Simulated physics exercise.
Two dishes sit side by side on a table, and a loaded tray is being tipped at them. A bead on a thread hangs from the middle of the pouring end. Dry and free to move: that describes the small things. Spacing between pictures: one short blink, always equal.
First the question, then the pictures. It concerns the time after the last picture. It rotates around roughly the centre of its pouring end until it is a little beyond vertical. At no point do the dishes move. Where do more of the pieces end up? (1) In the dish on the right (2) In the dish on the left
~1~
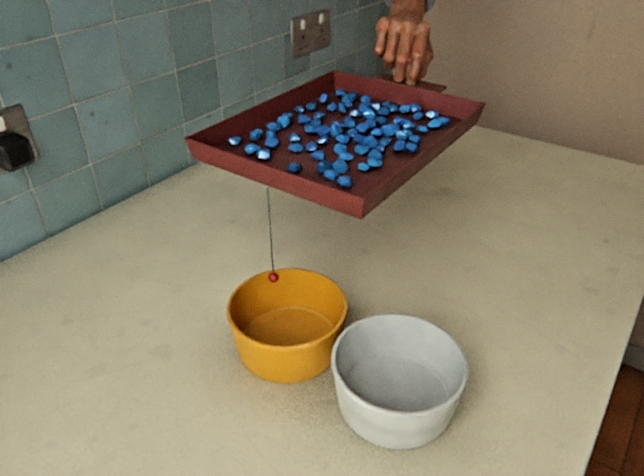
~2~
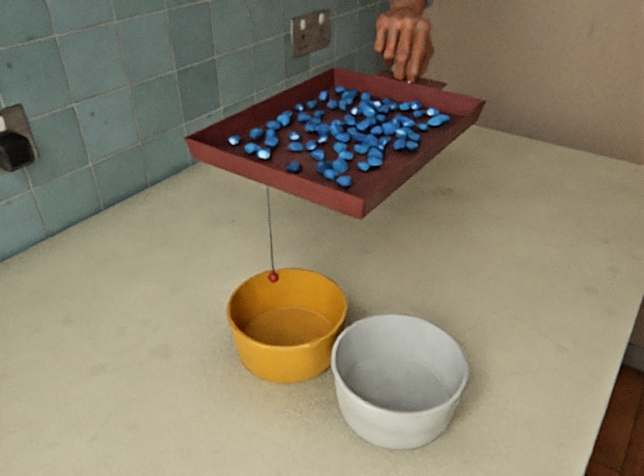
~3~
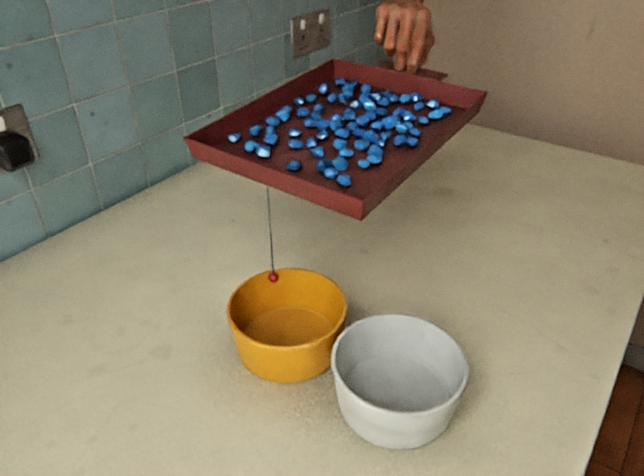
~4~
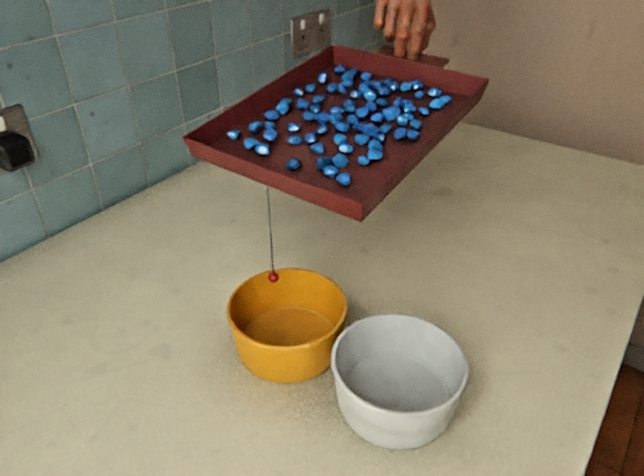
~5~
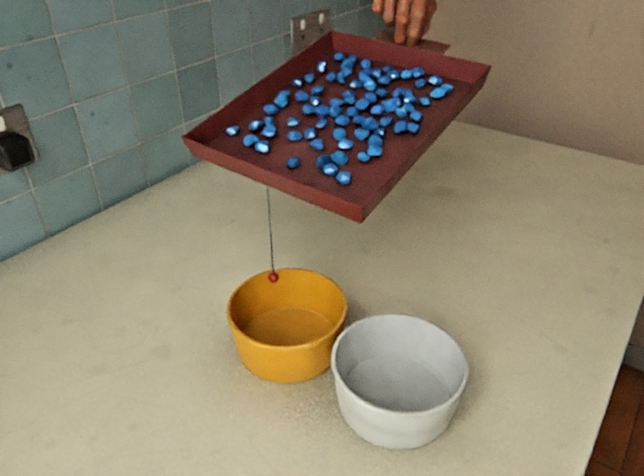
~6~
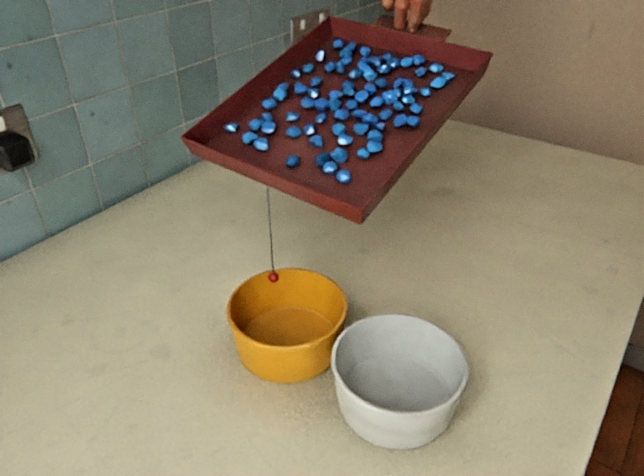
The answer is 2.
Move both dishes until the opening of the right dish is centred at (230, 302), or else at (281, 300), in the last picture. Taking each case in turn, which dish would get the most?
In the first try it's the right-side dish, and in the second it's the right-side dish.
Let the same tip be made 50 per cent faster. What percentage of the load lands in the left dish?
About 30 in a hundred.
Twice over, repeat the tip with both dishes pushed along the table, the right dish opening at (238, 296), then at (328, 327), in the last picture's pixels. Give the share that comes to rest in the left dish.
Some 0 percent in the first case, 10 percent in the second.
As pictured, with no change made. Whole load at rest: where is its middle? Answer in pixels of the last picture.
The centre comes to rest close to (289, 358).
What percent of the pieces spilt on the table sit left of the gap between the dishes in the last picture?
Estimate: Near 90 per cent.
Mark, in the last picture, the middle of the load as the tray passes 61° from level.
Look close to (304, 179) in the last picture.
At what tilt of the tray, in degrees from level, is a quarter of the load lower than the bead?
Somewhere near 90°.
Shortly afterwards, tray tipped steeply; all but a few on the tray; only a few in the air.
Next, tray tipped past a quarter turn; near half on the tray; a little in the right dish; a little in the left dish; a little outside both; a little in the air.
Some moments later, tray tipped past a quarter turn; a little in the right dish; near half in the left dish; near a third outside both; only a few in the air.
In the end, tray tipped past a quarter turn; a little in the right dish; near half in the left dish; near a third outside both; only a few in the air.
